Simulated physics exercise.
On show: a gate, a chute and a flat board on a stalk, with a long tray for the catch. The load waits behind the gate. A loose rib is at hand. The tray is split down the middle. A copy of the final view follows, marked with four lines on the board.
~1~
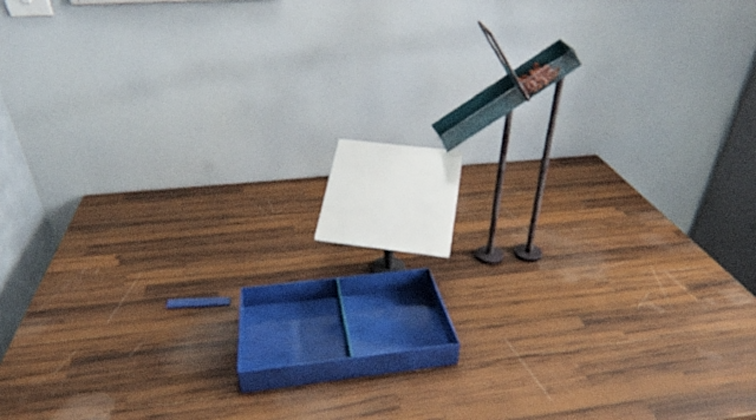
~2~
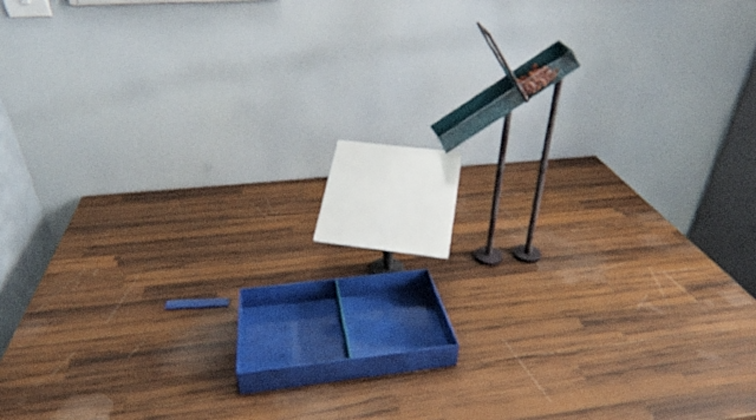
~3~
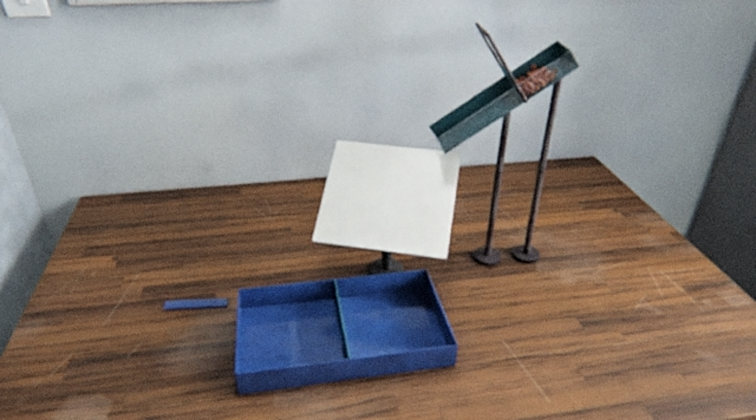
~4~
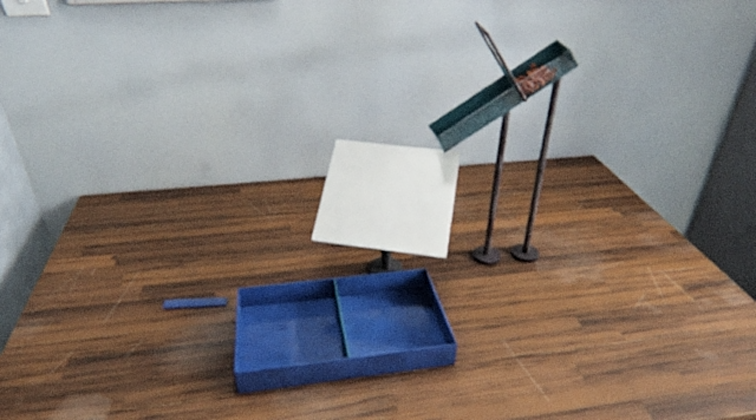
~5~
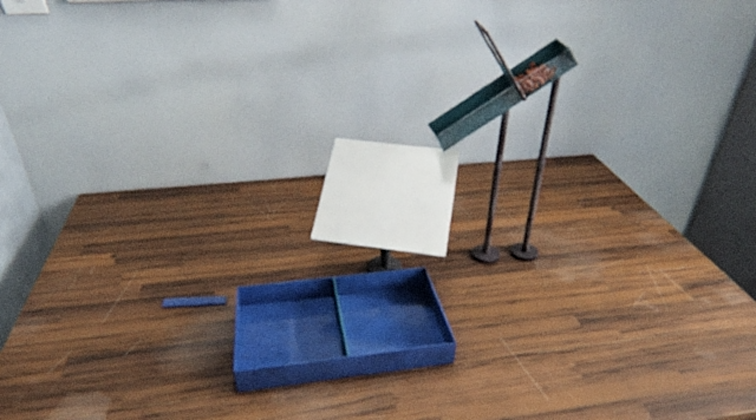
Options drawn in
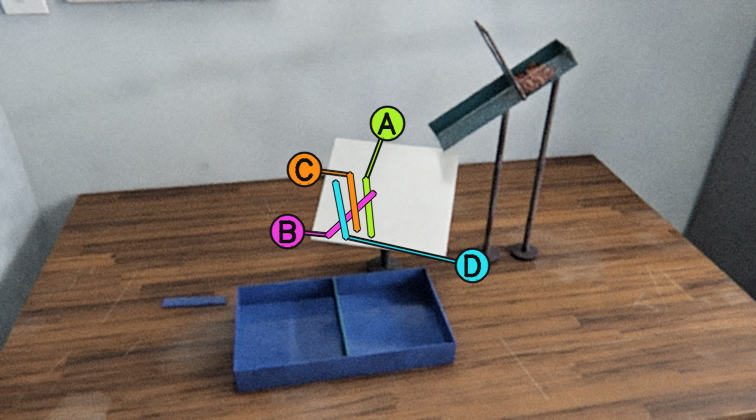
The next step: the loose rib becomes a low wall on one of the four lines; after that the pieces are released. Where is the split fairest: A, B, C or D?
It is B.
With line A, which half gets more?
The right half.
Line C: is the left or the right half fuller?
The right half.
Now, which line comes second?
D.
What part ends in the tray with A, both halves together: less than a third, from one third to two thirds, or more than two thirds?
More than two thirds.
On the marked copy, line A from (366, 179) to (371, 234); line B from (373, 193) to (328, 235); line C from (349, 175) to (357, 229); line D from (335, 183) to (346, 236).
With A, of what is caught, about a tenth in the left half, almost all in the right.
With B, of what is caught, roughly half in the left half, roughly half in the right.
With C, of what is caught, about a tenth in the left half, almost all in the right.
With D, of what is caught, roughly a quarter in the left half, the larger part in the right.
